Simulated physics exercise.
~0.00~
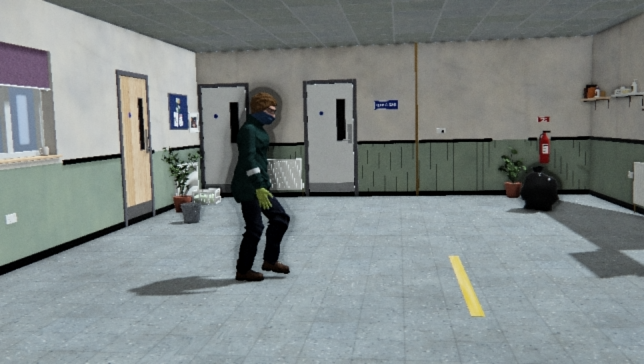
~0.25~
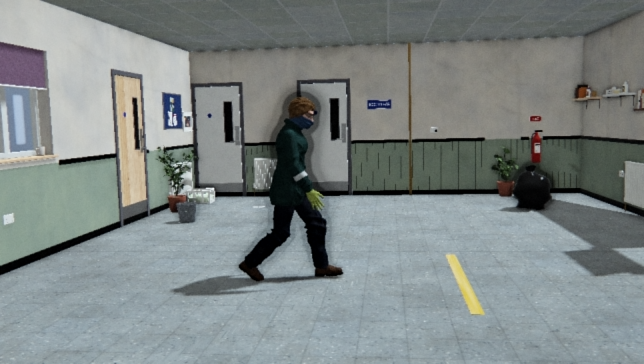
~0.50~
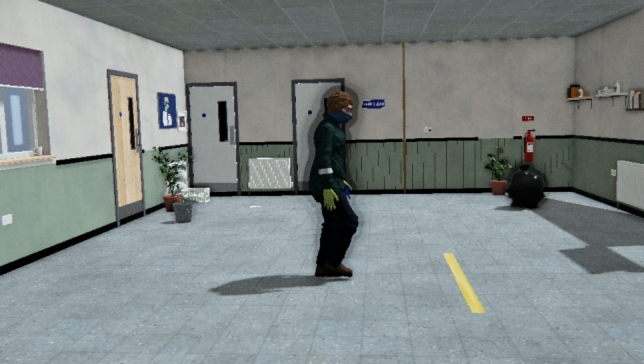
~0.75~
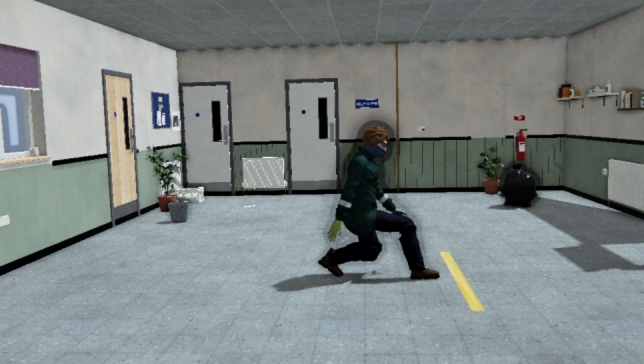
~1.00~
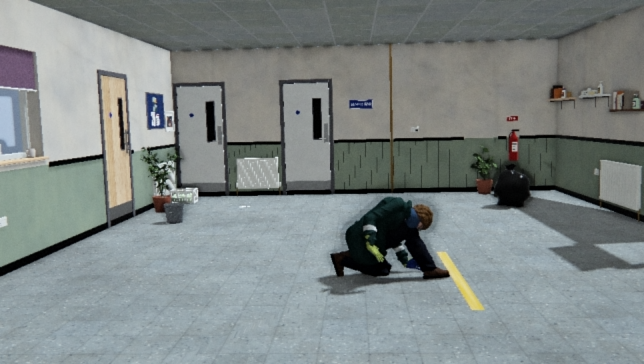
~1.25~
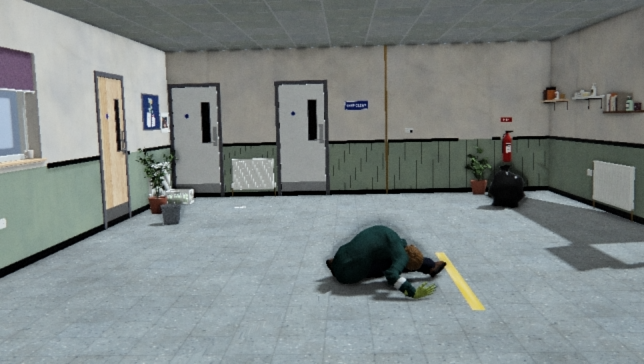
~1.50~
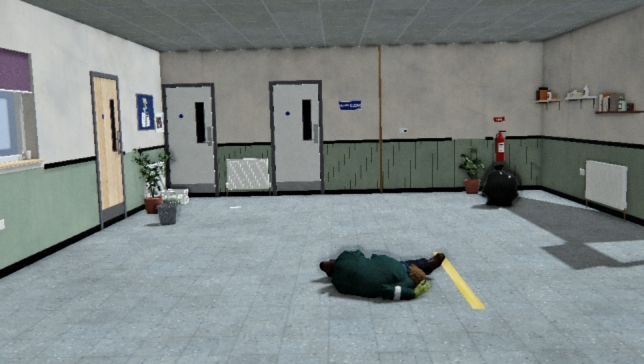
A person in a dark green jacket, dark trousers, yellow-green gloves and a face covering walks to the right across a grey tiled room, seen from the side by a slowly drifting camera. Behind are pale doors, a wooden door at left, green lower walls, potted plants, a red extinguisher and a round black object, with a yellow tape strip on the floor ahead. The person slows upright, then sinks with bent knees, folds forward onto the floor and crumples down. They end lying curled beside the strip, with hips, chest and head all short of it.
